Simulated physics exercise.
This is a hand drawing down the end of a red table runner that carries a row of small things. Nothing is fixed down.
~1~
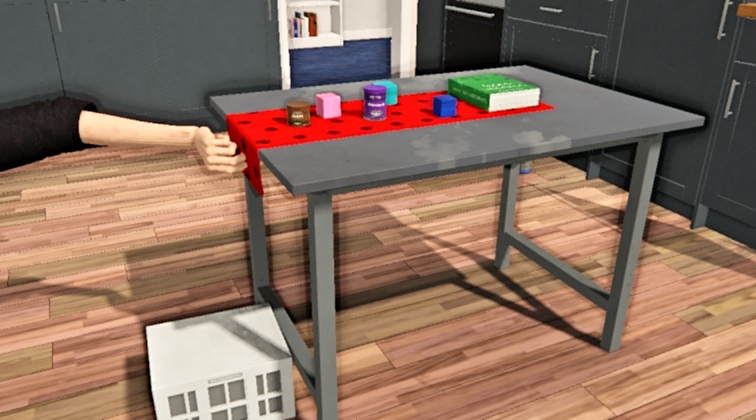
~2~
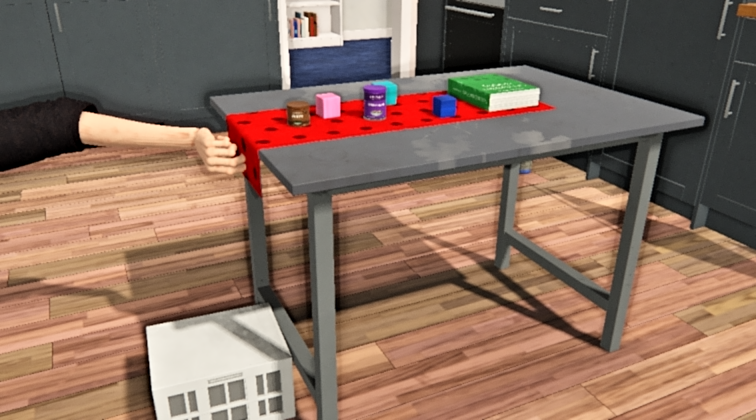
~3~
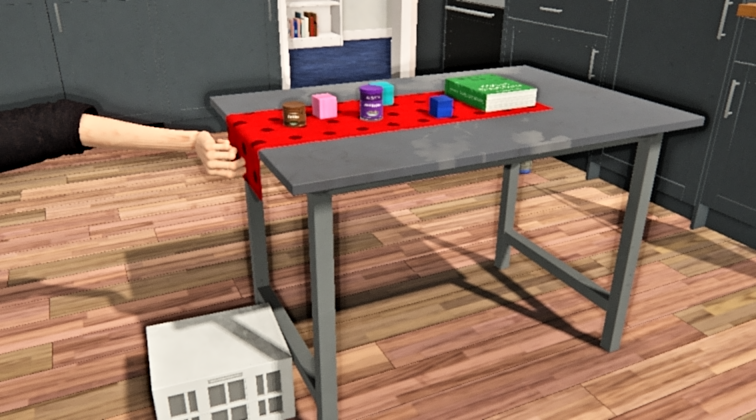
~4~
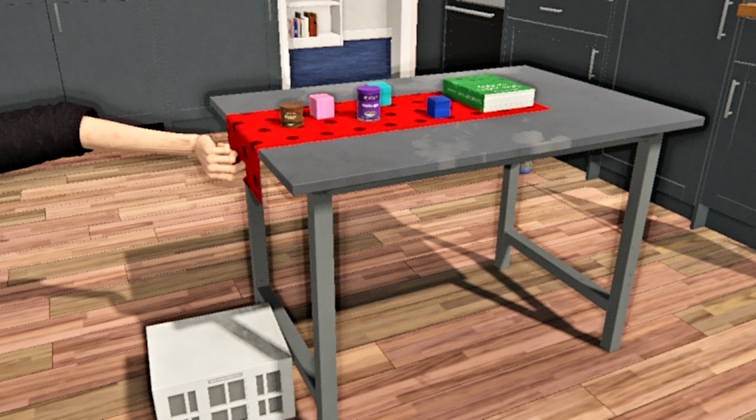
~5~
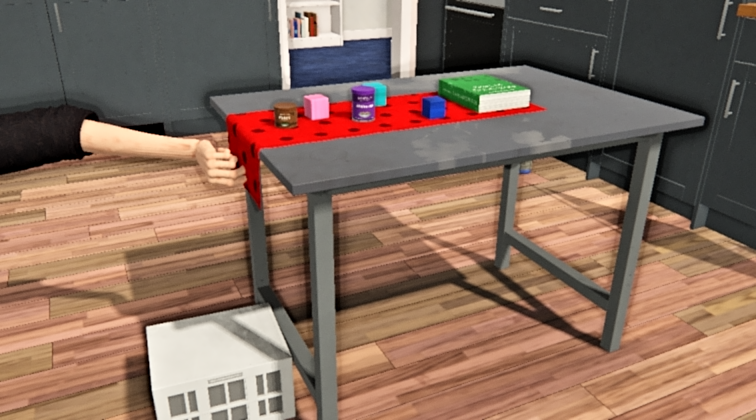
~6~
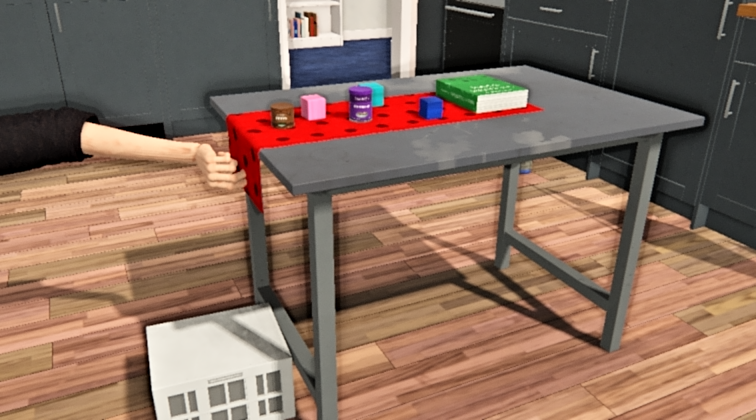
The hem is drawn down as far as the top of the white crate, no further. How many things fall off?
Over the edge go four.
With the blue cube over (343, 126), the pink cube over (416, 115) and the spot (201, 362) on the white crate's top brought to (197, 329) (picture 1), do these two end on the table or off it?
The blue cube is carried off, the pink cube remains up.
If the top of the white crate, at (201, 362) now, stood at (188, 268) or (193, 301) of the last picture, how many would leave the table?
Then 1 and 2.
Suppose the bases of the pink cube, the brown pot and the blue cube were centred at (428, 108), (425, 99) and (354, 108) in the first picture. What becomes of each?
The pink cube keeps its place on top; the brown pot survives; the blue cube is carried off.
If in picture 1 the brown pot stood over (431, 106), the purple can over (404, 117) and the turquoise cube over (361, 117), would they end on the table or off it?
The brown pot keeps its place on top, the purple can drops off, the turquoise cube goes over.
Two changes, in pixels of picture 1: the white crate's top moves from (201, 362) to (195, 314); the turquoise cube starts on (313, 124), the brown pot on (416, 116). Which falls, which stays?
The turquoise cube goes over; the brown pot remains up.
Soon after, hem near (249, 261); brown pot and pink cube gone.
After that, hem near (251, 300); brown pot, pink cube and purple can gone.
In the end, hem on the crate; brown pot, pink cube, purple can and turquoise cube gone. The table loses four.
